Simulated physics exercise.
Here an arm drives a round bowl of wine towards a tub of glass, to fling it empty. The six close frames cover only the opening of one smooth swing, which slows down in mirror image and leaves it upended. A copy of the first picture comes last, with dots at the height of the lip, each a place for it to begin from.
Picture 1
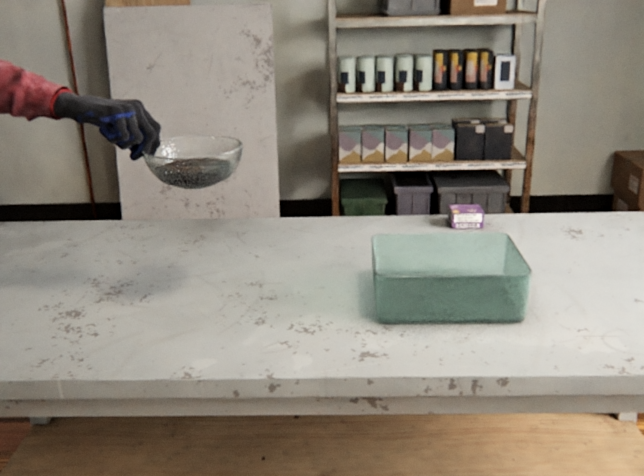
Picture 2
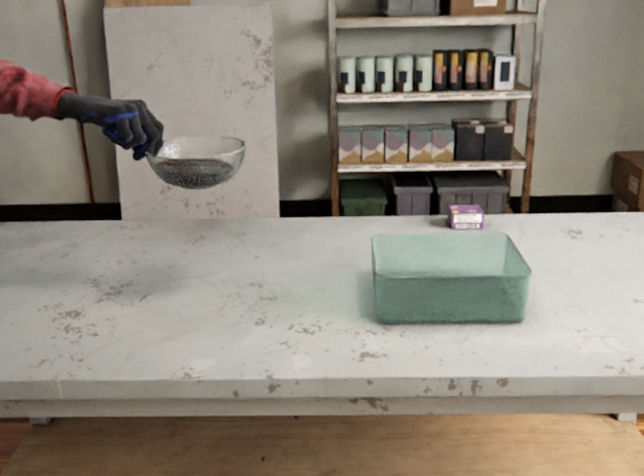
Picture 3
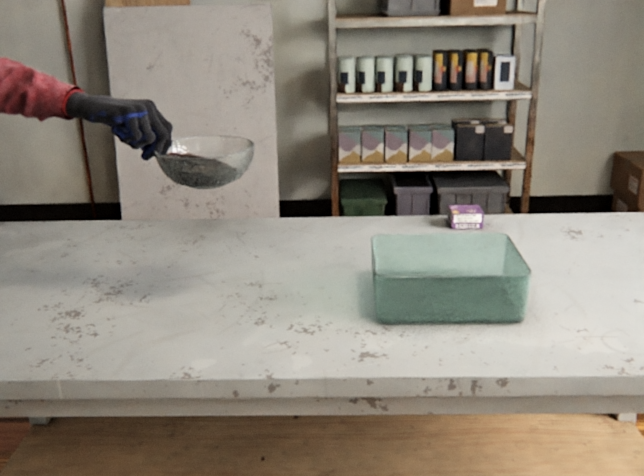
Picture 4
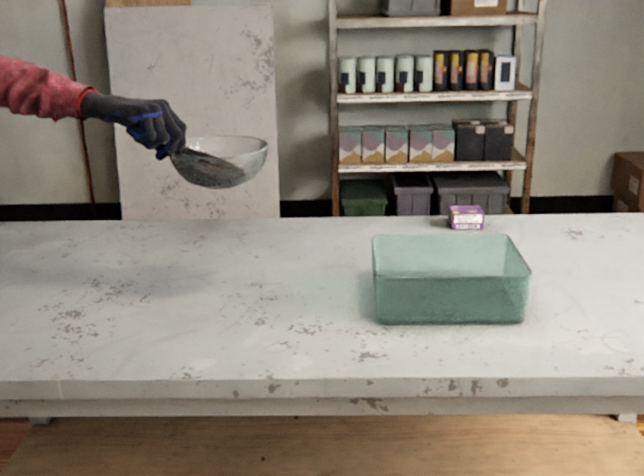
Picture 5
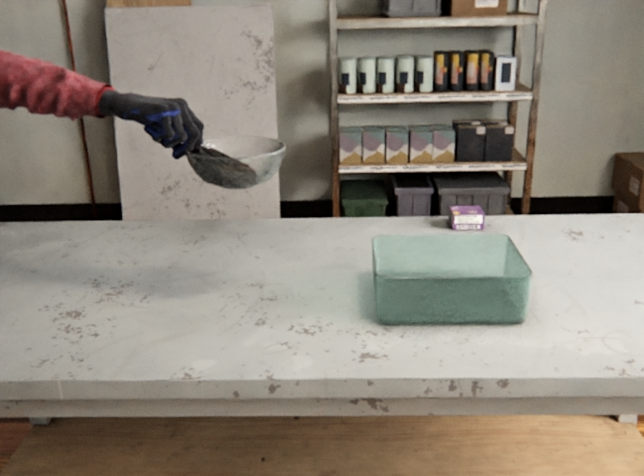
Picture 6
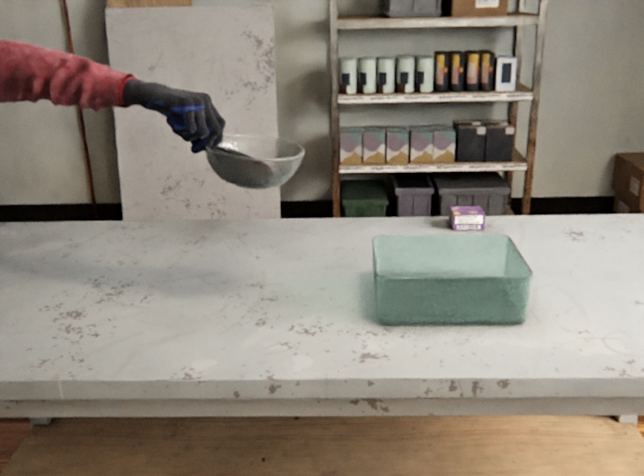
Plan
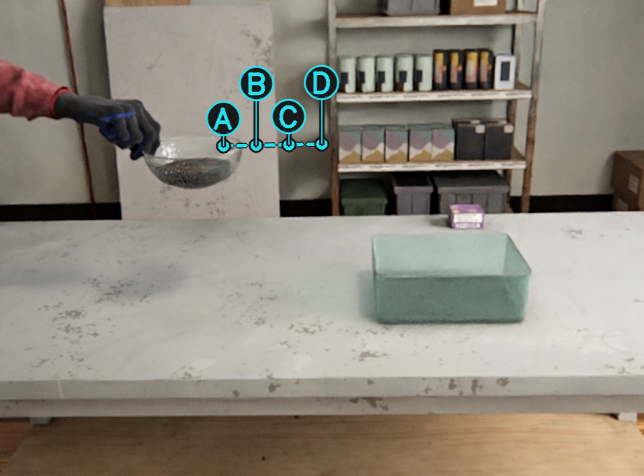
In a storage-like room with a metal shelf of boxes and cans against the back wall, a long, worn white table is seen from the front by a still camera. A pale green see-through tub sits right of centre with a small purple box behind it, while a dark-gloved hand in a red sleeve holds a clear bowl at left. The arm carries the bowl rightward above the table, tilting it slightly.
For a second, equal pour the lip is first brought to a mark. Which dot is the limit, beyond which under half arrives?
It is A.
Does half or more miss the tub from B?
No.
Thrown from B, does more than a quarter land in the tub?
Yes, it does.
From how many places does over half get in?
All four.
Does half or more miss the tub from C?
No.
On the marked copy, A at (223, 146); B at (256, 145); C at (288, 144); D at (321, 144).
With A, about 62 % lands in the tub, 28 % falls short and 10 % goes beside or beyond.
With B, about 77 % lands in the tub, 14 % falls short and 9 % goes beside or beyond.
With C, about 85 % lands in the tub, 6 % falls short and 9 % goes beside or beyond.
With D, about 69 % lands in the tub, 4 % falls short and 27 % goes beside or beyond.
